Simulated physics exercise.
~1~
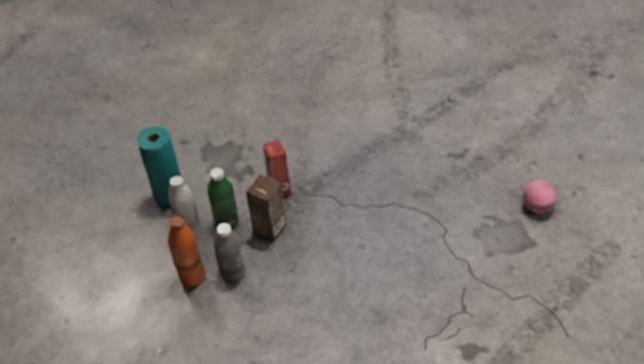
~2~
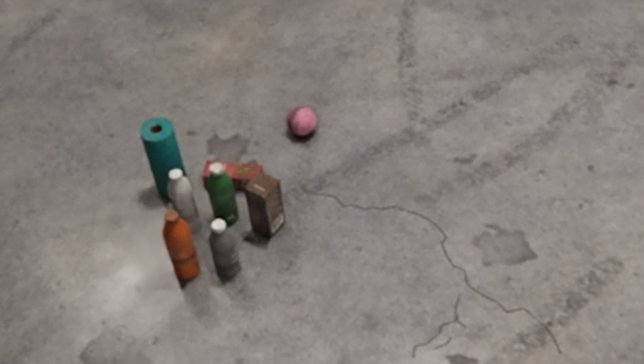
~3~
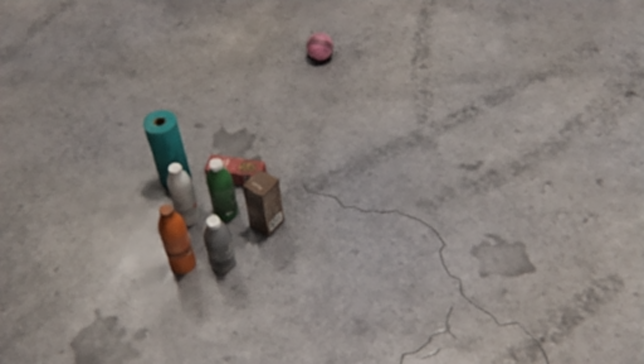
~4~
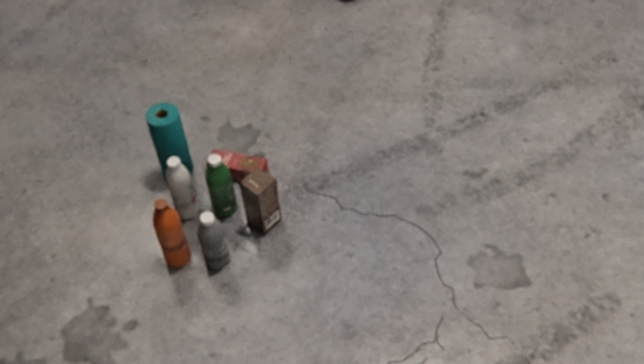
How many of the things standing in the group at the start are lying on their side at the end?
Only one of them is lying on its side at the end, the red carton.
